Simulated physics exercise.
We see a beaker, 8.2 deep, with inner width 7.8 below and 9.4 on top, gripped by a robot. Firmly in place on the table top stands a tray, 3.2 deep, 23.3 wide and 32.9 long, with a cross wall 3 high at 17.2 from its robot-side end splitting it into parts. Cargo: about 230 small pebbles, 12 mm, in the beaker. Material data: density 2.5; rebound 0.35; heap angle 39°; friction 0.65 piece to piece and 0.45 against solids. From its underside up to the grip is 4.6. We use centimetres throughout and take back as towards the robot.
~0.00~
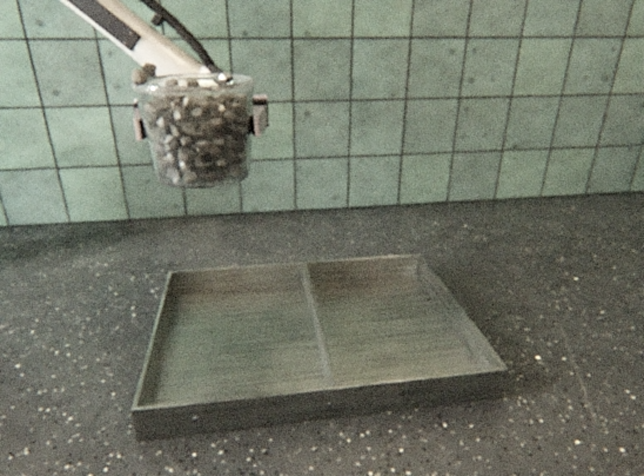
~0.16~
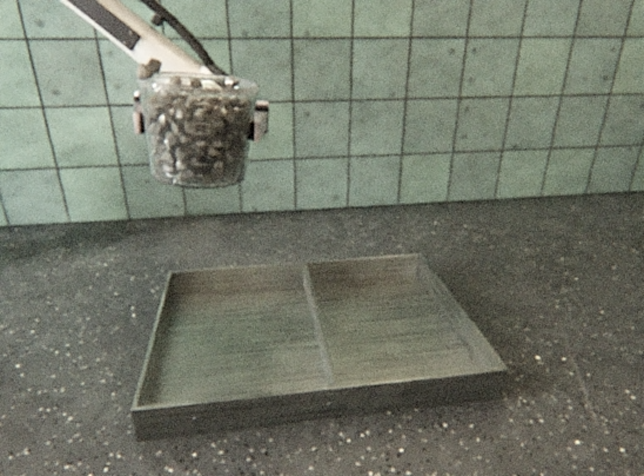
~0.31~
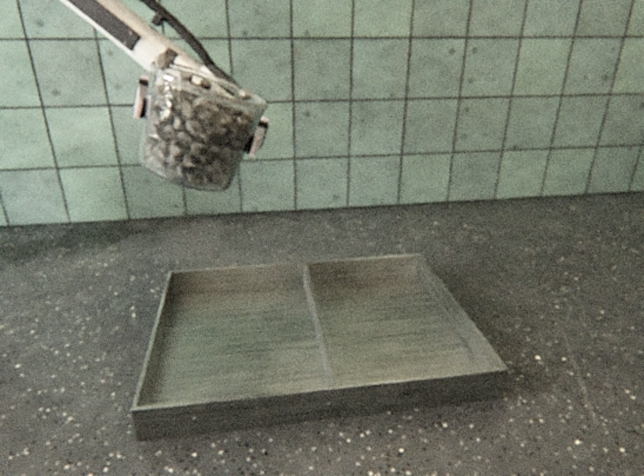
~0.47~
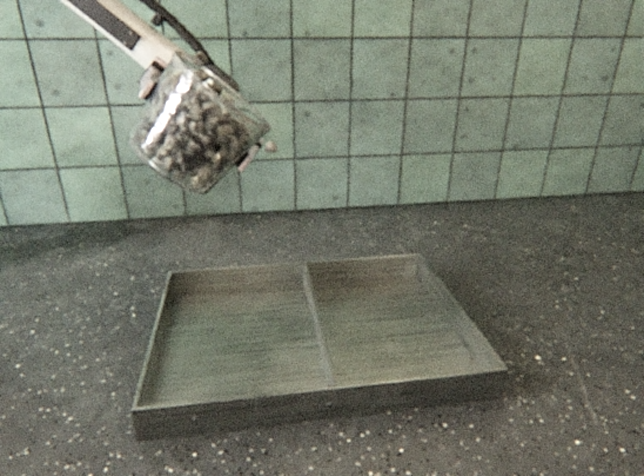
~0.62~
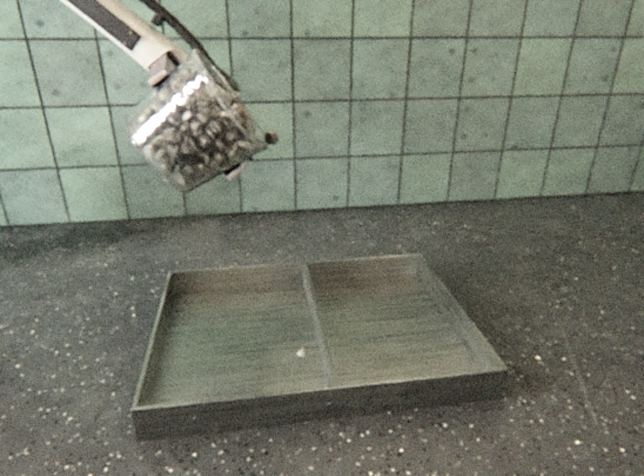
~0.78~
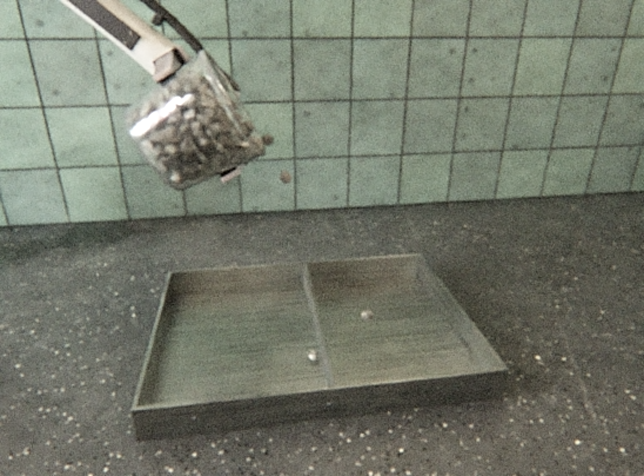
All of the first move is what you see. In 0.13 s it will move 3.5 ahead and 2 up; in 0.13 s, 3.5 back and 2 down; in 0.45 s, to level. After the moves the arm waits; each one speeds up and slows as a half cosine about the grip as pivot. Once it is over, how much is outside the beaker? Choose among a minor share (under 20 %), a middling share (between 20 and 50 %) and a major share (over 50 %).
A middling share.
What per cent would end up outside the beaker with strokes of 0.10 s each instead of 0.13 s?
Roughly 55 percent then.
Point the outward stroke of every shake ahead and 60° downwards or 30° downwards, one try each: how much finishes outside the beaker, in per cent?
I'd say close to 5 percent for the first and close to 10 percent for the second.
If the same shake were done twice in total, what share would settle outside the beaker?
Then about 45 per cent.
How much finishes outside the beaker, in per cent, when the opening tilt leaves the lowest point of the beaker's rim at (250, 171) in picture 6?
Estimate: About 75 per cent.
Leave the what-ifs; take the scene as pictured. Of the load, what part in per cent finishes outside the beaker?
30 per cent, give or take.
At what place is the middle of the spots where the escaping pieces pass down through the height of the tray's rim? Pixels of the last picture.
They come down centred close to (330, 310).
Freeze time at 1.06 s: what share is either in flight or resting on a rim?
I'd reckon close to 24 per cent.
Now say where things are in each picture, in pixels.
The first picture shows beaker middle at (200, 131), level; upper third of the load around (196, 104), from x 140 to 240, top at y 70; 233 in the beaker.
The second picture shows beaker middle at (199, 131), tilted 6° forward; upper third of the load around (192, 104), from x 145 to 245, top at y 65.
The third picture shows beaker middle at (198, 131), tilted 21° forward; upper third of the load around (193, 105), from x 150 to 250, top at y 55.
The fourth picture shows beaker middle at (196, 130), tilted 41° forward; upper third of the load around (190, 104), from x 140 to 270, top at y 60; 232 in the beaker, 1 in flight or on a rim.
The fifth picture shows beaker middle at (195, 129), tilted 56° forward; upper third of the load around (190, 104), from x 140 to 305, top at y 75; 232 in the beaker, 1 in the robot-side part.
The sixth picture shows beaker middle at (195, 128), tilted 62° forward; upper third of the load around (192, 106), from x 140 to 370, top at y 80; 230 in the beaker, 1 in the robot-side part, 1 in the far-side part, 1 in flight or on a rim.
After 1.06 s, tilted 62° forward, highest piece 26 above the table; 172 in the beaker, 3 in the robot-side part, 1 in the far-side part, 57 in flight or on a rim.
After 1.35 s, tilted 14° forward, highest piece 28 above the table; 160 in the beaker, 42 in the far-side part, 29 in the robot-side part, 2 in flight or on a rim.
After 1.69 s, level, highest piece 27 above the table; 160 in the beaker, 42 in the far-side part, 31 in the robot-side part.
After 2.74 s, level, highest piece 27 above the table; 160 in the beaker, 42 in the far-side part, 31 in the robot-side part.
At rest, 160 in the beaker, 42 in the far-side part, 31 in the robot-side part. That is 31 % outside the beaker.
